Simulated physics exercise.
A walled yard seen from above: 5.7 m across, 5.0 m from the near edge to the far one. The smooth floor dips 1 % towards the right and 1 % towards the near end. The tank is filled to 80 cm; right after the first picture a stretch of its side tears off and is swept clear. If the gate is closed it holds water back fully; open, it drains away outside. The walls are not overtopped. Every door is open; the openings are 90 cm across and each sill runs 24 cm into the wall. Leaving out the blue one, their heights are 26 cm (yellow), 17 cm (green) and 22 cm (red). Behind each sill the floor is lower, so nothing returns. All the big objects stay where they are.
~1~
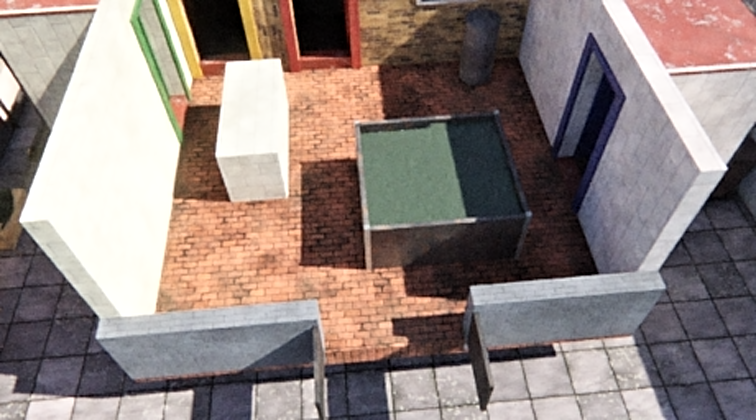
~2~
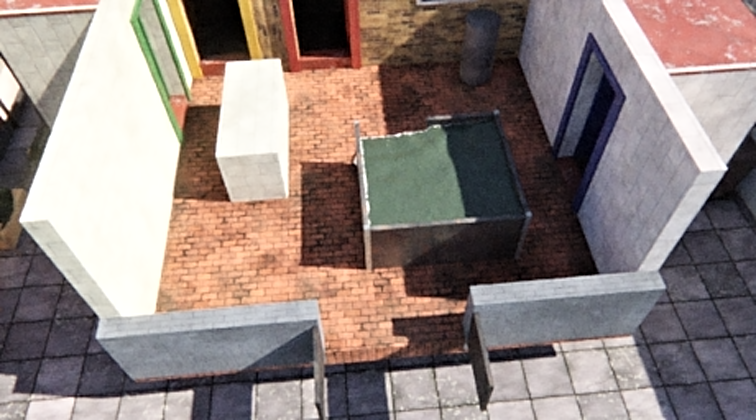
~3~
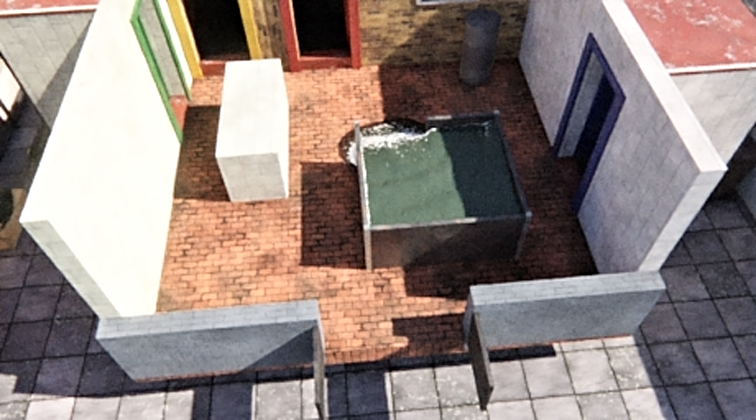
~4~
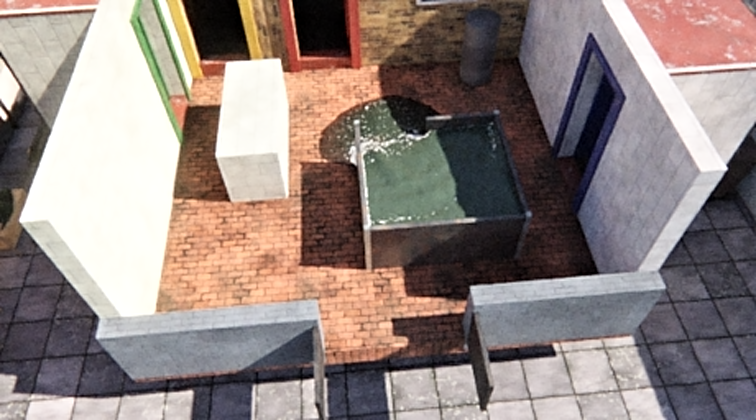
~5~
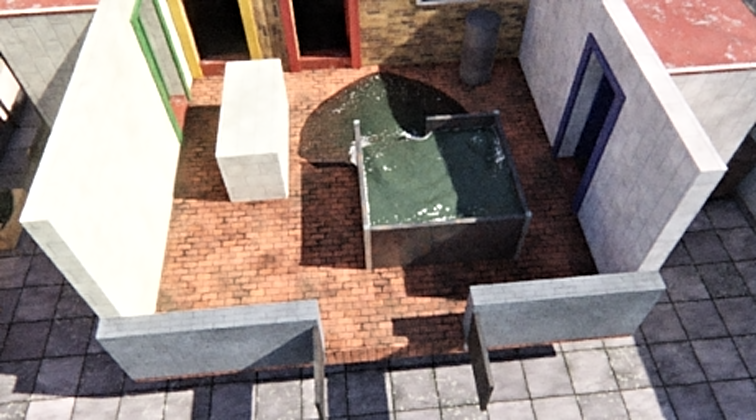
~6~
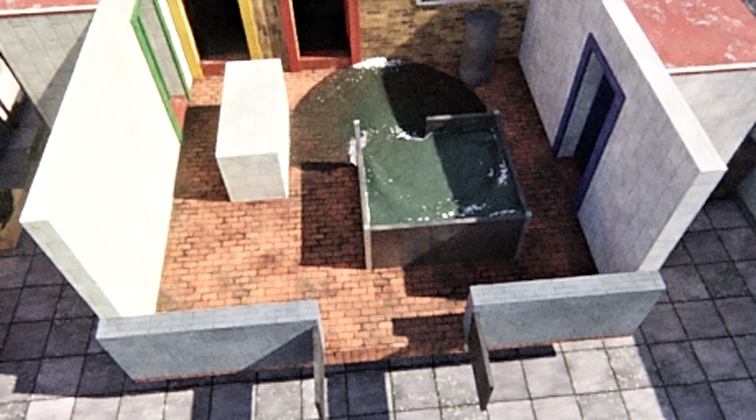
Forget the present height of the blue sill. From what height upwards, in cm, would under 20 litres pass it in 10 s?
It would have to be roughly 6.5 cm high.
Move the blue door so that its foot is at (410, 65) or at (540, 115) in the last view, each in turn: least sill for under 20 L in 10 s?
About 28 and 11.0 cm.
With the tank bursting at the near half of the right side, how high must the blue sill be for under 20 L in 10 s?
About 34 cm.
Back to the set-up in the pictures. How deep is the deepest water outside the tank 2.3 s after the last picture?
About 28 cm.
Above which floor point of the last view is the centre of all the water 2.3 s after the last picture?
Around (387, 143).
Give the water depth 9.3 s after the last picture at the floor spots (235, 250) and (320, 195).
In that order: 7 and 8 cm.
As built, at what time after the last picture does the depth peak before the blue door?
At about 5.0 s.
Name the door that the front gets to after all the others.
It is the blue one.
Then, 0.7 s after the last picture water covers 30 % of the floor, deepest (38 cm) near (382, 155); it has not reached the blue door.
Then, 2.3 s after the last picture water covers 55 % of the floor, deepest (28 cm) near (201, 95); 4 cm at the blue door, 0 litres in over its 6 cm sill.
Then, 9.3 s after the last picture water covers 95 % of the floor, deepest (14 cm) near (150, 348); 7 cm at the blue door, 24 litres in over its 6 cm sill.
At the blue door as built, the water peaked near 10 cm, 4.9 s after the last picture.
Run again over the same 10 s with other heights there, 36 litres in over 5 cm, 13 litres over 7 cm. The limit of 20 litres is kept from about 6.5 cm up.
